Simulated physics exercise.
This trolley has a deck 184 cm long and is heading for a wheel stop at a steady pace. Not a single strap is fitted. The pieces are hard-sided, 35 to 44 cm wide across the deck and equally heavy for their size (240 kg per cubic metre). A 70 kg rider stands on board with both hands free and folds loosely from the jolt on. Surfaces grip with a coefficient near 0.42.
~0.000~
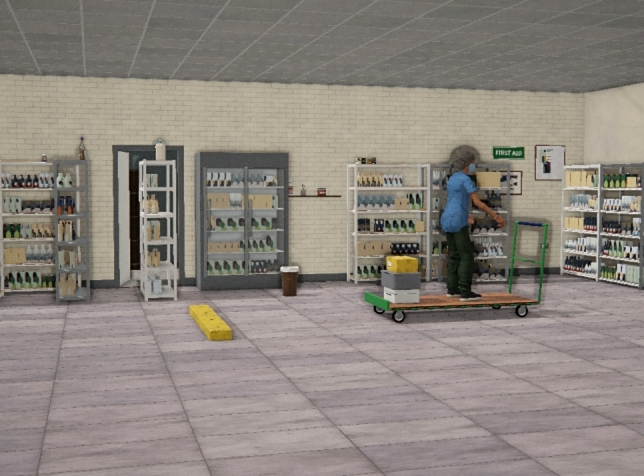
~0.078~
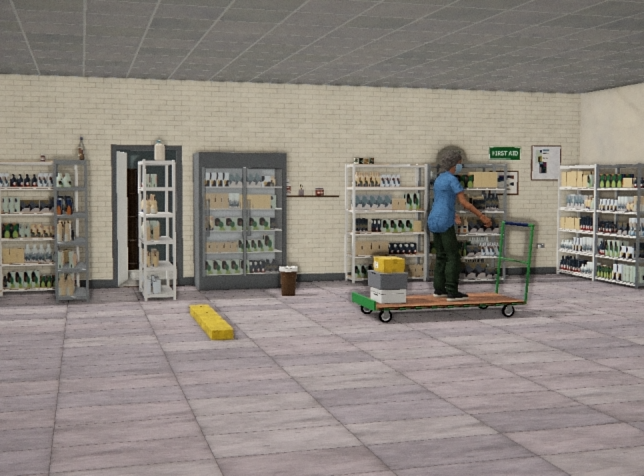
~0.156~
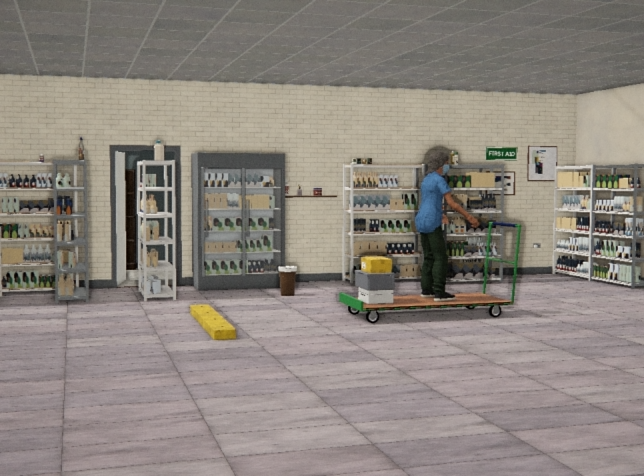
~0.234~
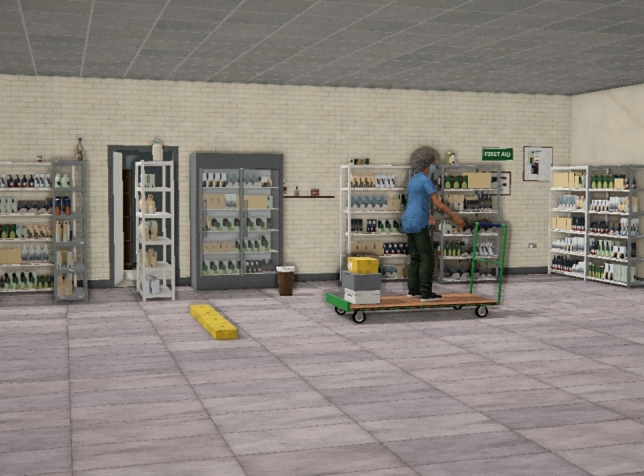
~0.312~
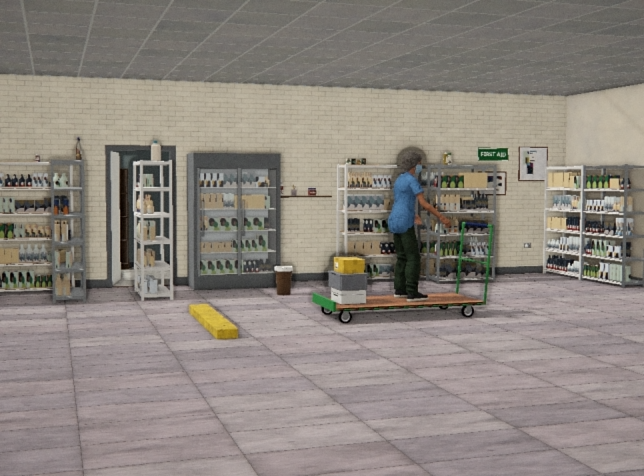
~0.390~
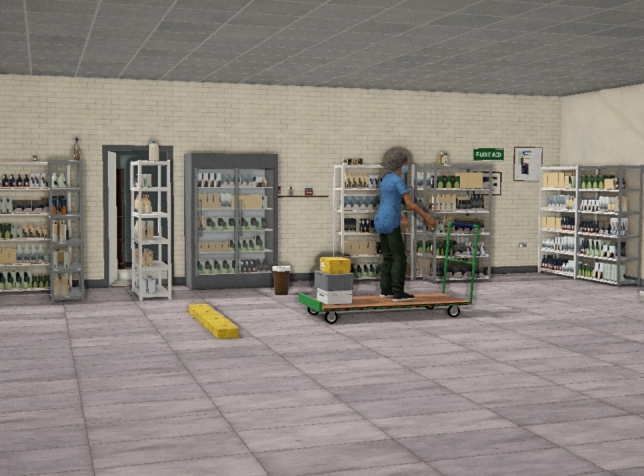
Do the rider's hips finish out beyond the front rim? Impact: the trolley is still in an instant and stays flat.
Yes.
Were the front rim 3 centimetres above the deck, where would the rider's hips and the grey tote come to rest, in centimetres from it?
Result: Hips 40 cm past rim; grey 70 cm past rim.
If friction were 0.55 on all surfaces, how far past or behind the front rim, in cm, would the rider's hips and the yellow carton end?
Hips 30 past, yellow 80 past.
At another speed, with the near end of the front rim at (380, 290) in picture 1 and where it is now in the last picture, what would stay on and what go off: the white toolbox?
With that change, white ends up retained.
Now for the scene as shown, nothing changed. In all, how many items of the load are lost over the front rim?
I make the total 2.
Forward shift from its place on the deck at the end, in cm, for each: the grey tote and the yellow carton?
Forward shift in cm: Grey 125, yellow 160.
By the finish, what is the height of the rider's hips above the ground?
Roughly 10 cm above it.
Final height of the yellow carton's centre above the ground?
Its centre ends some 10 cm up.
The wheels strike at 0.93 s.
After 1.18 s the rider's hips are 41 cm behind the rim, near (249, 243) in the last picture's view.
After 1.48 s the rider's hips are 13 cm past the rim, near (202, 288) in the last picture's view.
After 1.93 s the rider's hips are 28 cm past the rim, near (188, 313) in the last picture's view.
At rest, 3.7 s, past the rim, grey tote, yellow carton and the rider's hips; behind it, white toolbox.
